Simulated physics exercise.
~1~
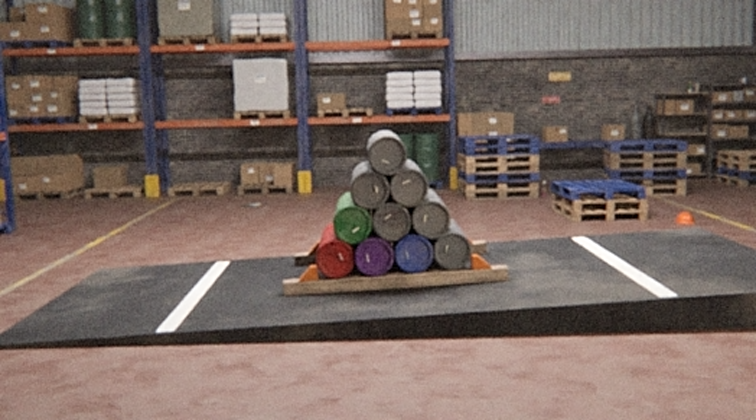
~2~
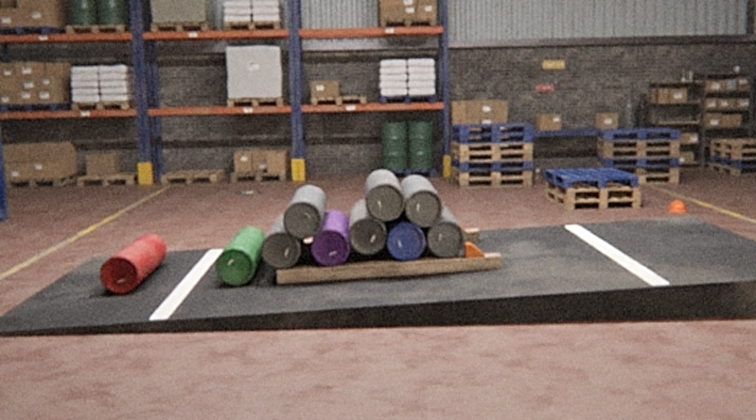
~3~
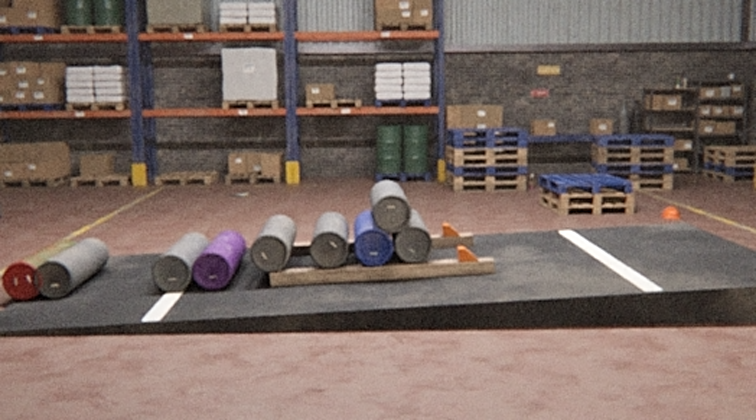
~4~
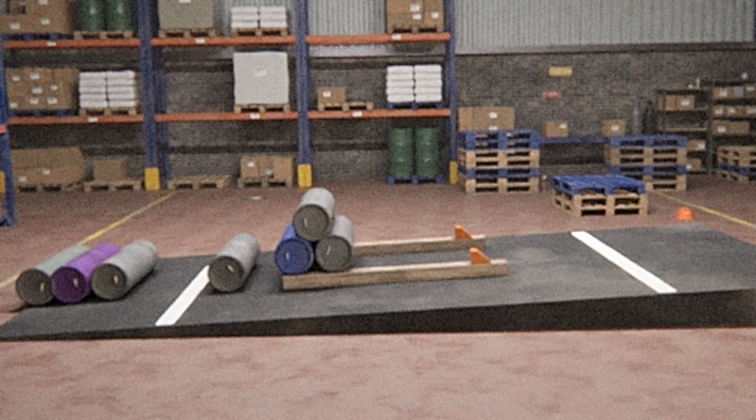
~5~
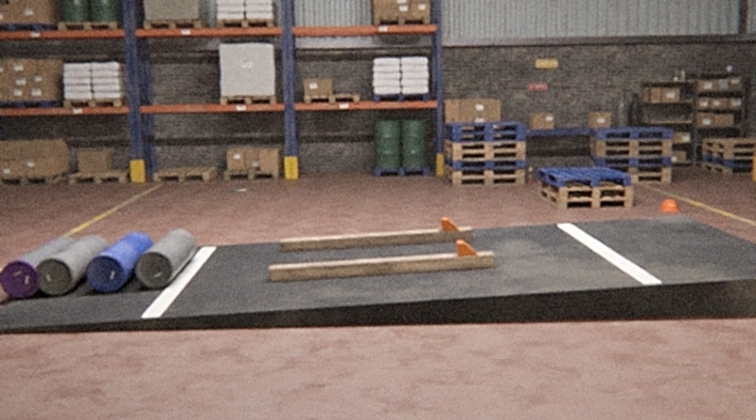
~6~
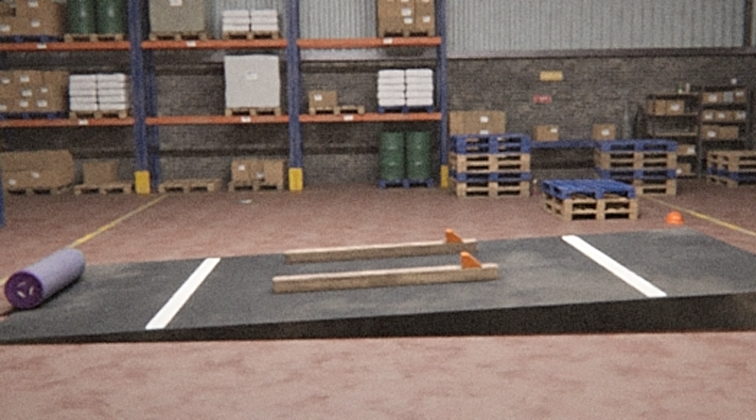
Ten cylinders, most of them grey with one red, one purple, one blue and one green, sit stacked in a pyramid on wooden bearers, on a dark, gently sloping pad in a warehouse, seen from the front by a slightly swaying camera. The pile collapses leftward, red rolling off first and crossing the left white line, with green behind it. Purple and several grey ones follow over the line, while blue and the last greys shift along the bearers. Those then roll off and past the line too. Finally the bearers lie empty, an orange chock at their right, and a purple cylinder rests at the far left.
